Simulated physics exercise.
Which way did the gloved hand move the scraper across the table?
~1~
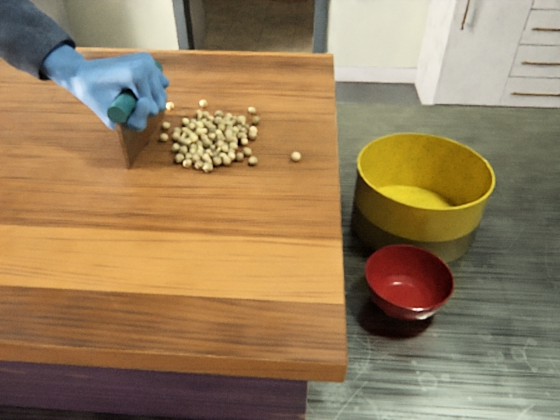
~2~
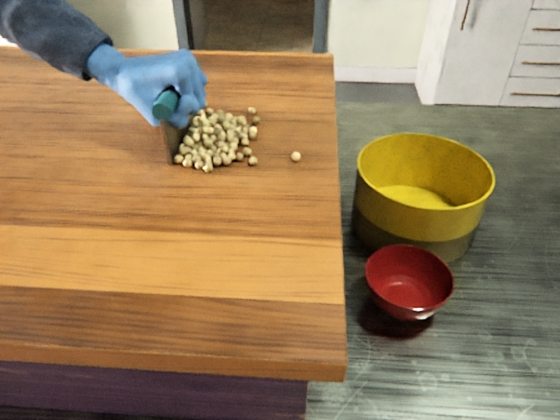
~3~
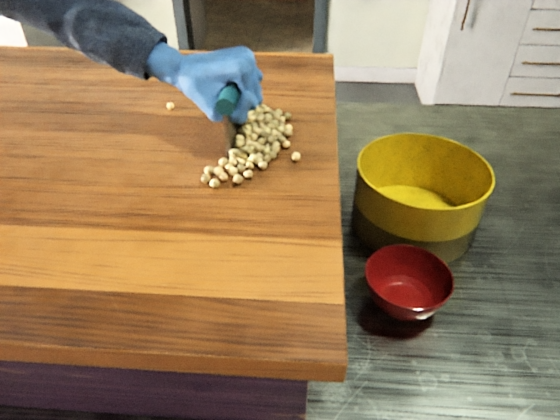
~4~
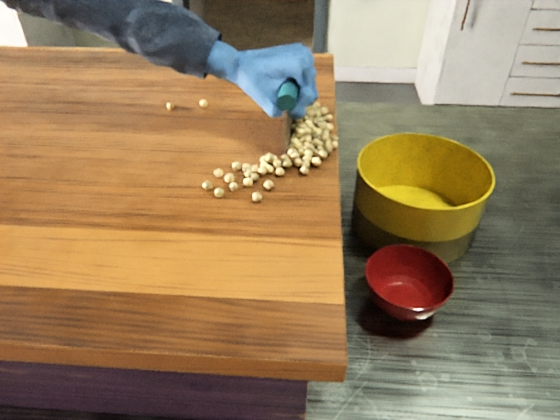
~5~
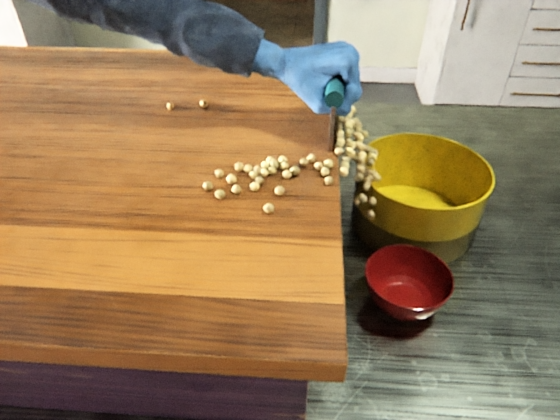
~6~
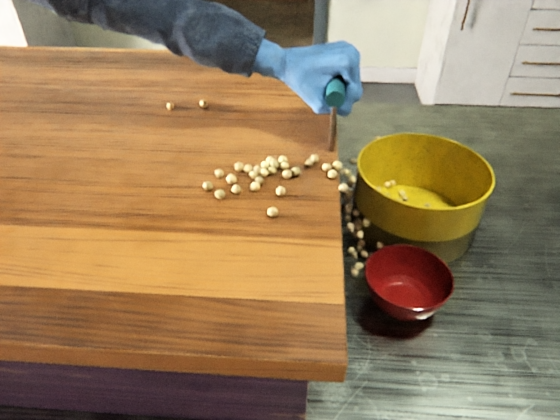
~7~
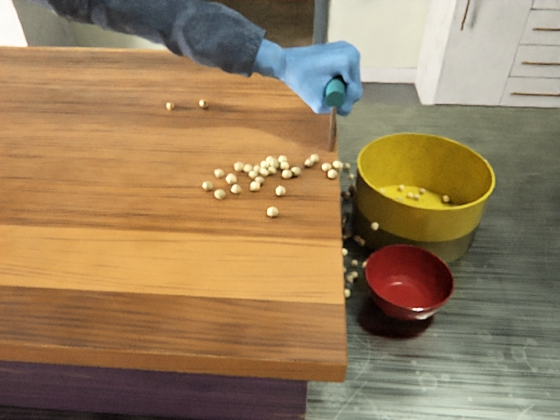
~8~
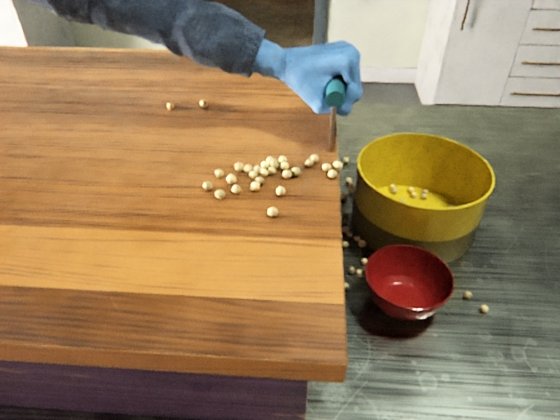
It moved the scraper to the right, toward the table's edge beside the yellow pot.
